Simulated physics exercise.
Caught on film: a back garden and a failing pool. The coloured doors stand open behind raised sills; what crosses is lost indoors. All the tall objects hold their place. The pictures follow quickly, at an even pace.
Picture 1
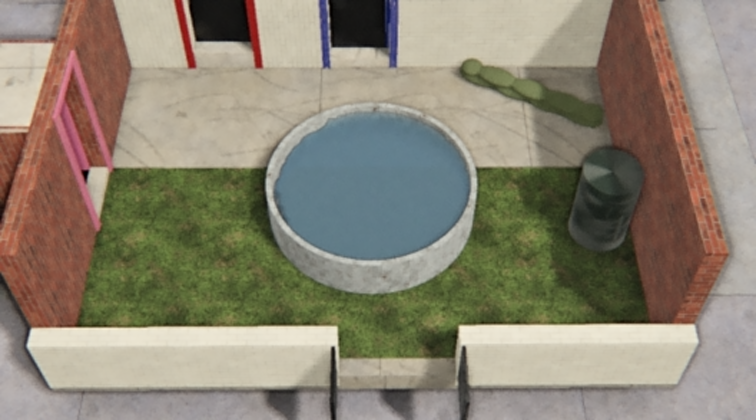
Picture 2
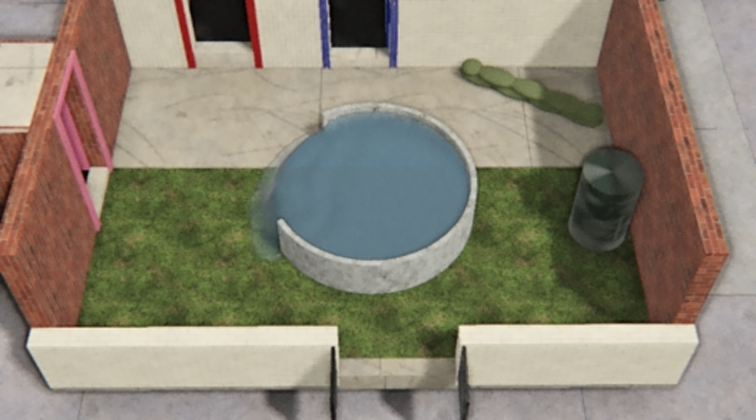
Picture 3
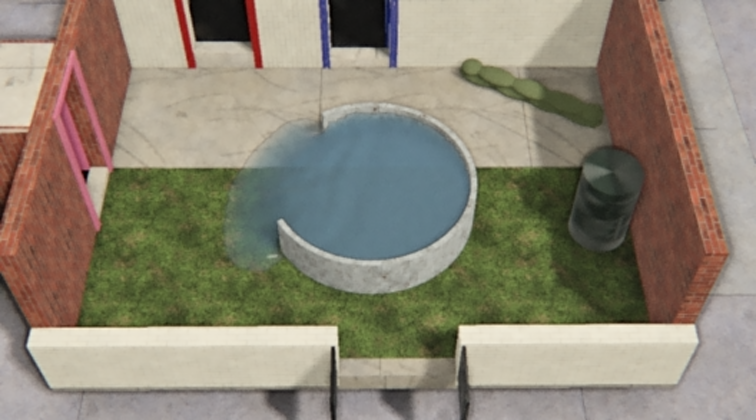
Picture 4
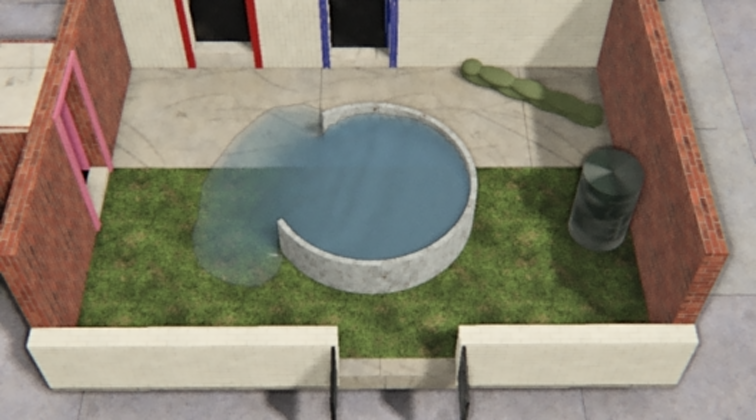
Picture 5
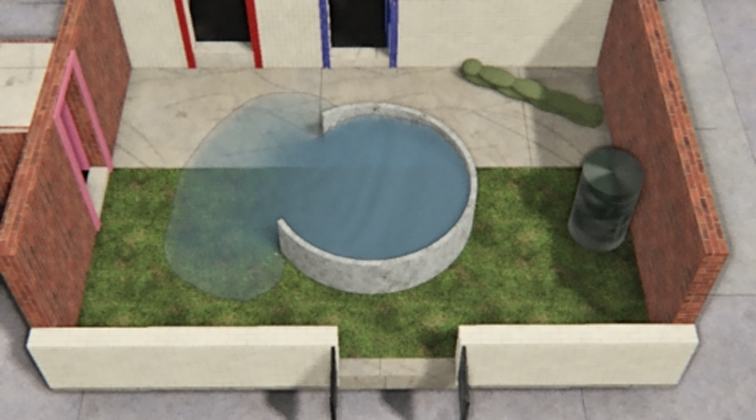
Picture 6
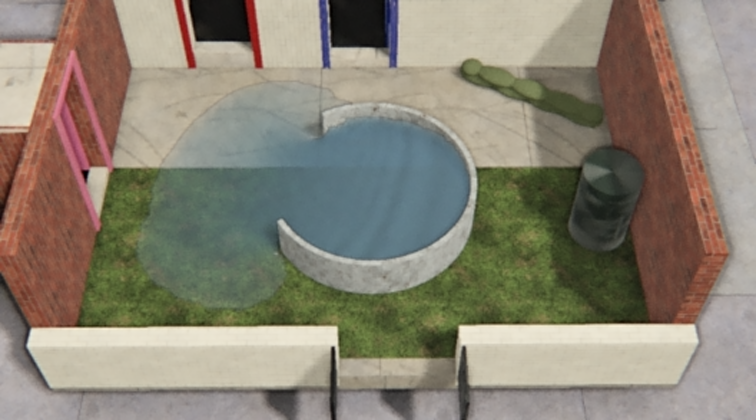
To begin with, a round pool of still blue water sits in a walled back garden, between a long green shrub and coloured doorways. Then a gap opens in its left side and water pours out, spreading leftward in a widening, thinning sheet across the grass and paving.
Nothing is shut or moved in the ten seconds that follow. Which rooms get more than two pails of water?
One by one: The blue door holds within the limit; the pink door floods; the red door holds within the limit.
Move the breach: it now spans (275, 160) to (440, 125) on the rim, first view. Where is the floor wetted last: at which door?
Last comes the pink-painted one.
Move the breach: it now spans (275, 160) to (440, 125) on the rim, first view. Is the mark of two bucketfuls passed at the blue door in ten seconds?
My reading: The blue door goes over.
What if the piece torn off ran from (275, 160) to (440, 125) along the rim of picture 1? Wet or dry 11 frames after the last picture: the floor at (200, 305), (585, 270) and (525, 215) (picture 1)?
One after the other: No water, clear, dry.
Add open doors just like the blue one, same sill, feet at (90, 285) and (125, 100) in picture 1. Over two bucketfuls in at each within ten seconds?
As listed: Is under, is over.
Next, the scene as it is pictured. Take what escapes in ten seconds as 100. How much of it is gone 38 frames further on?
Some 55 per cent.
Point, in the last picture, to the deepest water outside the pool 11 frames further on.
Near (132, 75).
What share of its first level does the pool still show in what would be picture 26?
Some 32 per cent.
A moment on, water covers 35 % of the floor; the blue door not reached, the pink door wet at the sill, nothing in, the red door wet at the sill, nothing in.
Next, water covers 45 % of the floor; the blue door wet at the sill, nothing in, the pink door over two buckets in, the red door wet at the sill, nothing in.
Then, water covers 45 % of the floor; the blue door wet at the sill, nothing in, the pink door far over two buckets in, the red door wet at the sill, nothing in.
Later, water covers 70 % of the floor; the blue door wet at the sill, nothing in, the pink door far over two buckets in, the red door wet at the sill, nothing in.
In the end, water covers 95 % of the floor; the blue door wet at the sill, nothing in, the pink door far over two buckets in, the red door wet at the sill, nothing in.
